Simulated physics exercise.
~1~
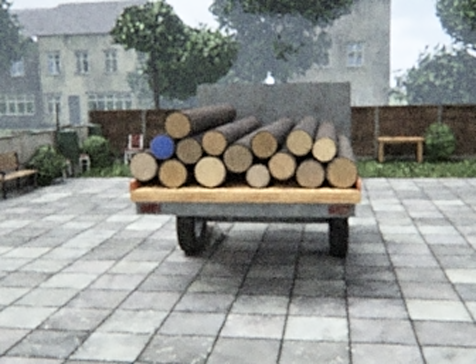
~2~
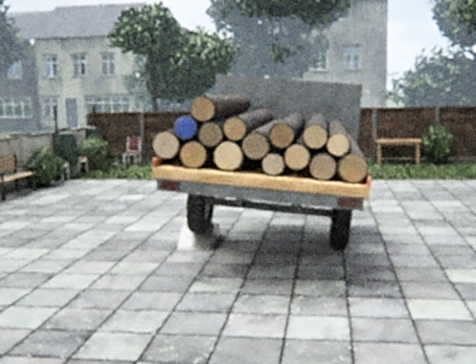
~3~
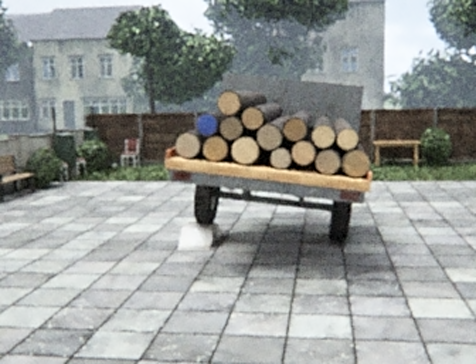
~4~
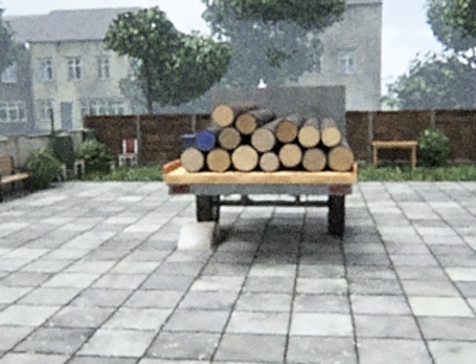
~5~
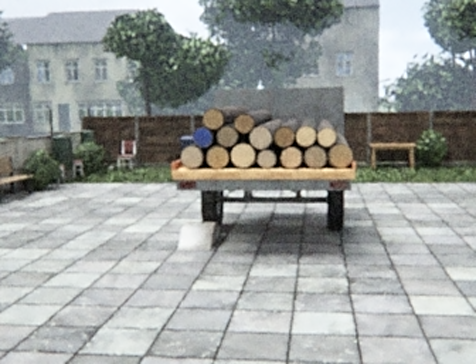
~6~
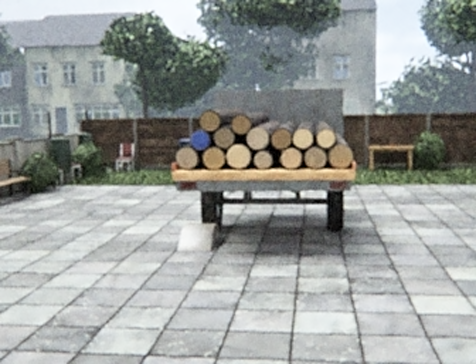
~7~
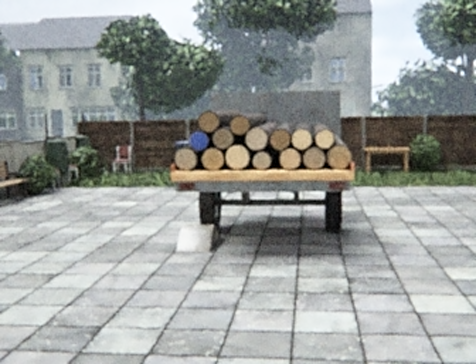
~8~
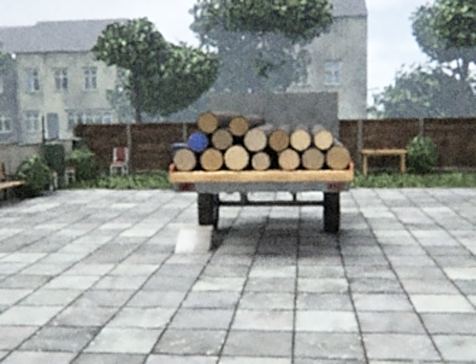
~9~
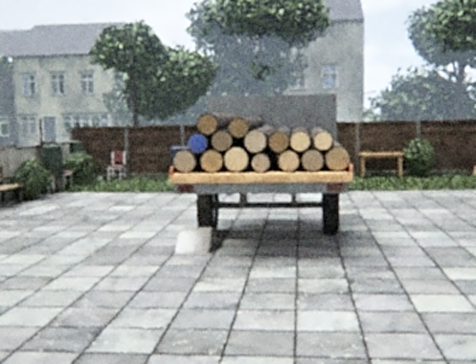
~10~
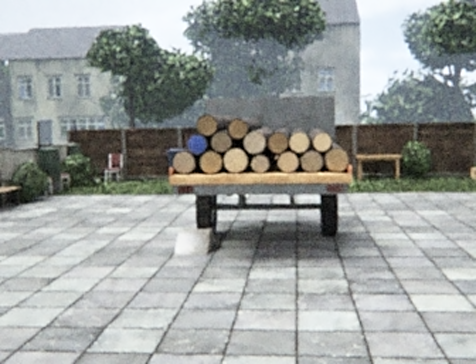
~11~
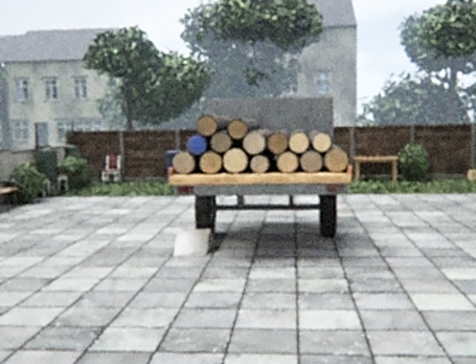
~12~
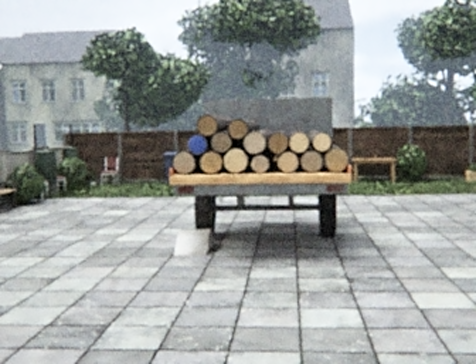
A flat trailer stacked with cut logs, one with a bright blue end at the upper left of the pile, is seen from behind on a grey paved yard. Beyond it are a brown fence, leafy trees, pale houses, a bench and a small red chair. The trailer creeps forward and its left wheel rises over a pale hump, tilting the deck down to the right. The logs lean with it, then the wheel comes down and the deck levels. The view drifts slightly sideways as the load settles, with the blue log still resting on others near the left edge and every log aboard.
